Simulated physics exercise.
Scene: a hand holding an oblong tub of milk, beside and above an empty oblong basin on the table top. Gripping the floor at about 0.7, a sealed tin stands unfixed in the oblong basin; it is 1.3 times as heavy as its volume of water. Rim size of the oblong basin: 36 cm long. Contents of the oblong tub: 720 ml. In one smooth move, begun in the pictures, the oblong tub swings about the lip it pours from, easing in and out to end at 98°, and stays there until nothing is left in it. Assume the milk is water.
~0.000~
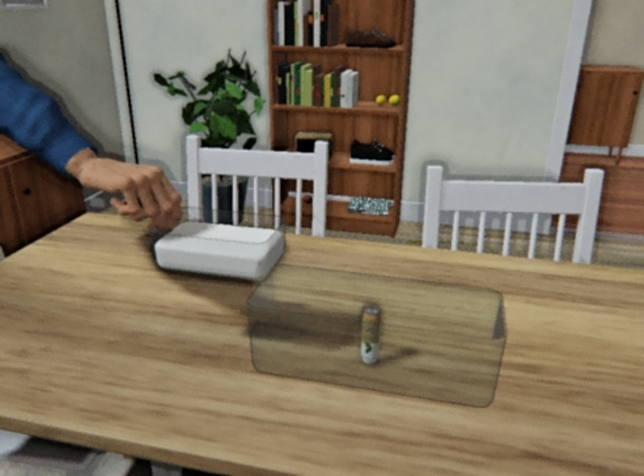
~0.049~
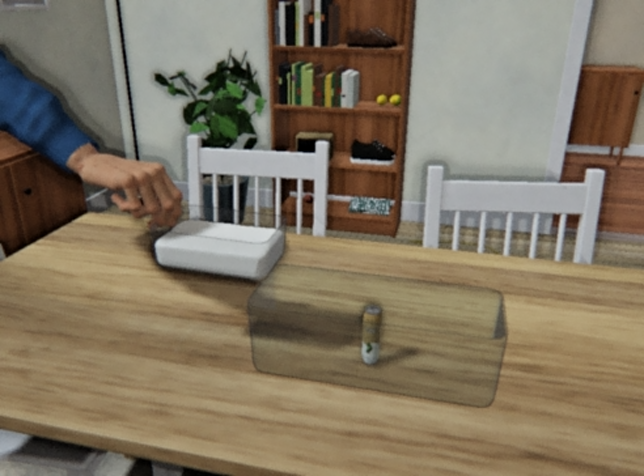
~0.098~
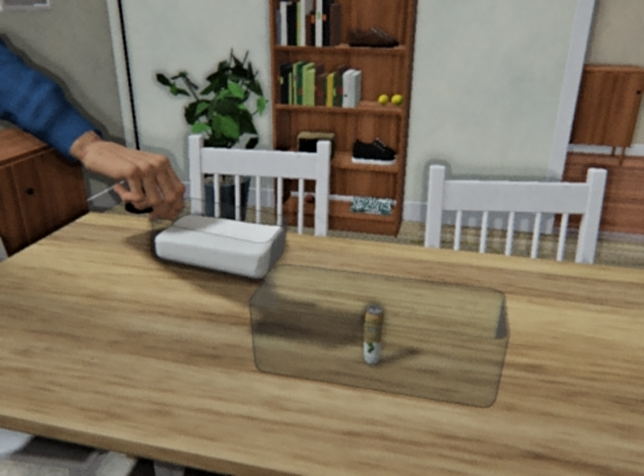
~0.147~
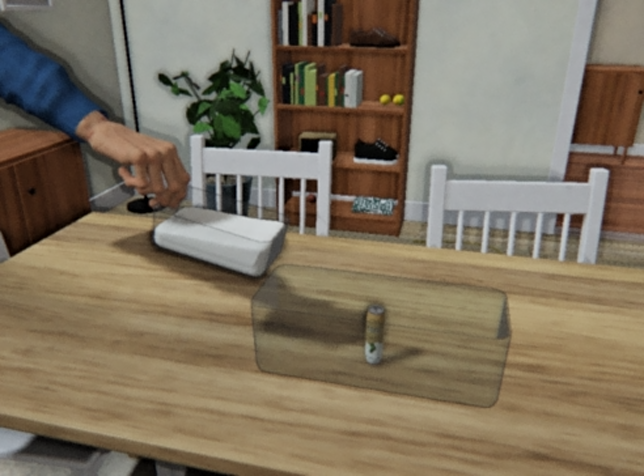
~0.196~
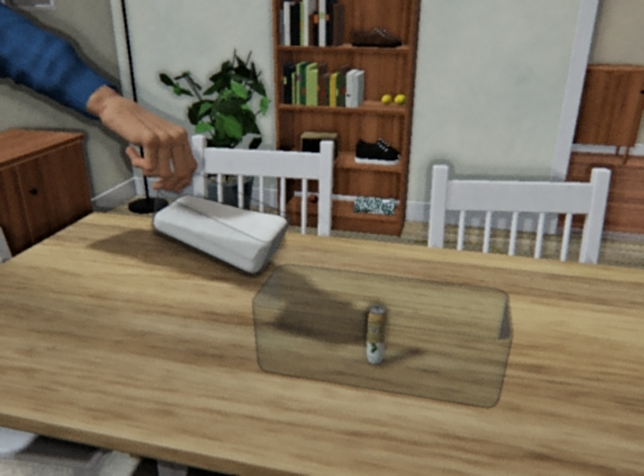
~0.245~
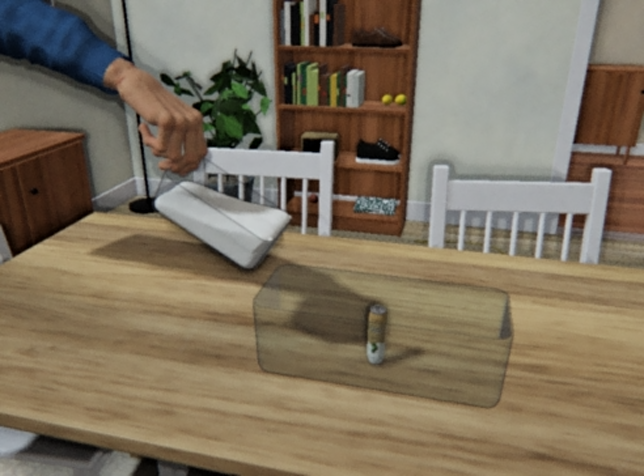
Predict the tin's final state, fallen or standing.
It is tipped.
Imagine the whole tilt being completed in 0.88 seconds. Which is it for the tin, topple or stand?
Tips over.
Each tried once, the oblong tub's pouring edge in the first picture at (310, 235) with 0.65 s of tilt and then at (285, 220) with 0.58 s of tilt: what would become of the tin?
Run one: It does not tip. Run two: It tumbles.
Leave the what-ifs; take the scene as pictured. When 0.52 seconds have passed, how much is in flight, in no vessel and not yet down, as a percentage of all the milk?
I'd say close to 62 per cent.
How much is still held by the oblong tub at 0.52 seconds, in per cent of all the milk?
Near 24 in a hundred.
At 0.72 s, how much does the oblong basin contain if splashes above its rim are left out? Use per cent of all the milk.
My estimate is about 88 percent.
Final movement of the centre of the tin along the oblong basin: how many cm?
The tin's middle ends up about 10.5 cm along the basin.
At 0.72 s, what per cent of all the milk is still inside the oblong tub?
1 %.
By 0.52 s the tilt is 88° and 23 per cent is still to pour; the tin stands where it began.
By 0.72 s the tilt is 98° and 1 per cent is still to pour; the tin stands 4 cm from where it began.
By 0.92 s the tilt is 98° and 0 per cent is still to pour; the tin lies on its side.
By 1.15 s the tilt is 98° and 0 per cent is still to pour; the tin lies on its side.
At rest the tin lies on its side.
